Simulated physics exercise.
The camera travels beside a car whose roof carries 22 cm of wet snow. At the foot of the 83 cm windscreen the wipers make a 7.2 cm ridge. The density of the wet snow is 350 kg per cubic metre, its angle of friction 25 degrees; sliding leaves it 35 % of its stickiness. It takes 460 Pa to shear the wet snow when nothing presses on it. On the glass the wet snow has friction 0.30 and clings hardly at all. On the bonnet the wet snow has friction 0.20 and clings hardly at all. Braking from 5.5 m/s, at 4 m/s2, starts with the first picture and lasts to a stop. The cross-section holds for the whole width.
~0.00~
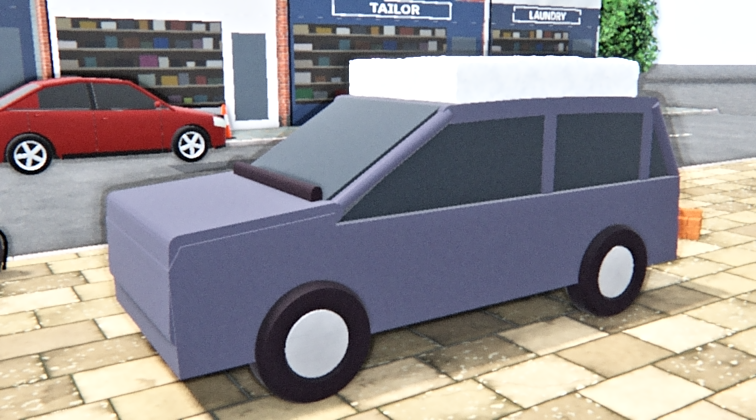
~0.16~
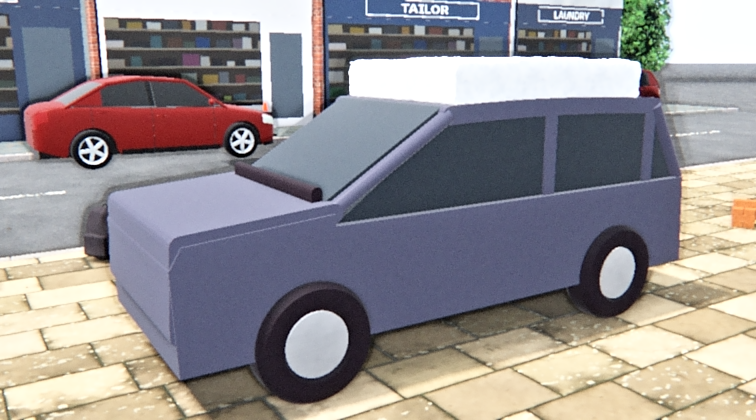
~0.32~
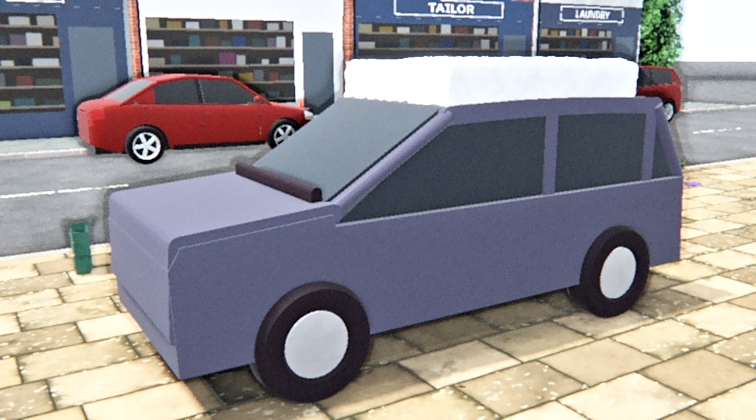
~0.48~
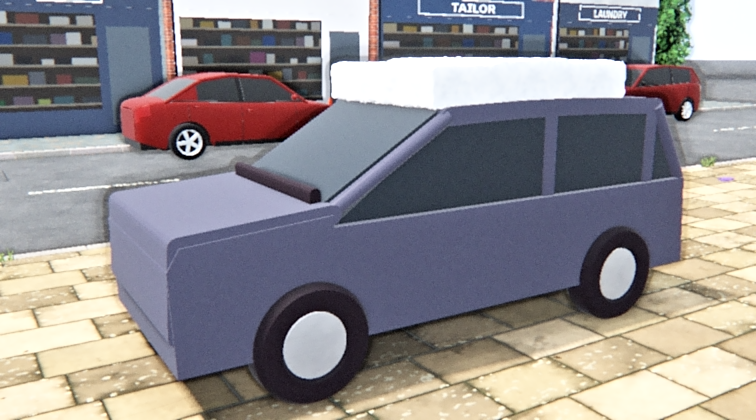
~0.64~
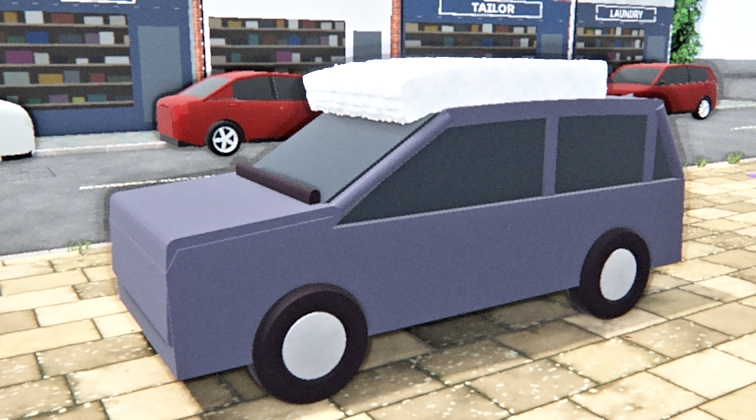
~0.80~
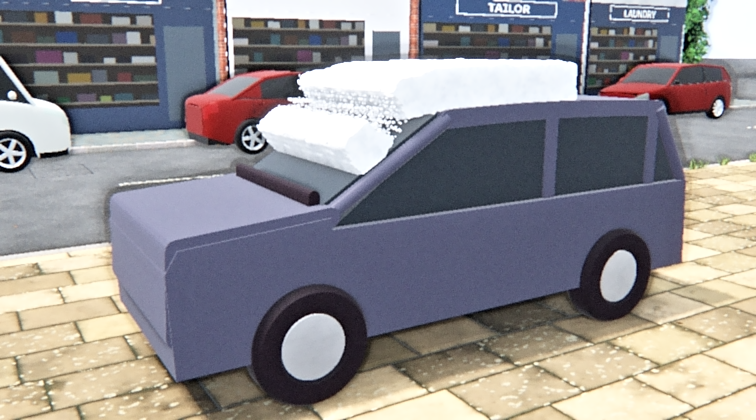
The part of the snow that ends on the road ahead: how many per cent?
The part of the snow that ends on the road ahead is near 95 %.
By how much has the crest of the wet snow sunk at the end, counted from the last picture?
Roughly 55 cm.
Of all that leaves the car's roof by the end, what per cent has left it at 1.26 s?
About 100 %.
After 1.26 s, none of the snow is on the roof, 36 % on the glass, 60 % on the bonnet and 4 % has gone off the nose.
After 1.80 s, none of the snow is on the roof, 3 % on the glass, 11 % on the bonnet and 85 % has gone off the nose.
After 2.34 s, none of the snow is on the roof, 3 % on the glass, 2 % on the bonnet and 95 % has gone off the nose.
After 2.88 s, none of the snow is on the roof, 3 % on the glass, 2 % on the bonnet and 95 % has gone off the nose.
After 2.98 s, at the end, none of the snow is on the roof, 3 % on the glass, 2 % on the bonnet and 95 % has gone off the nose.
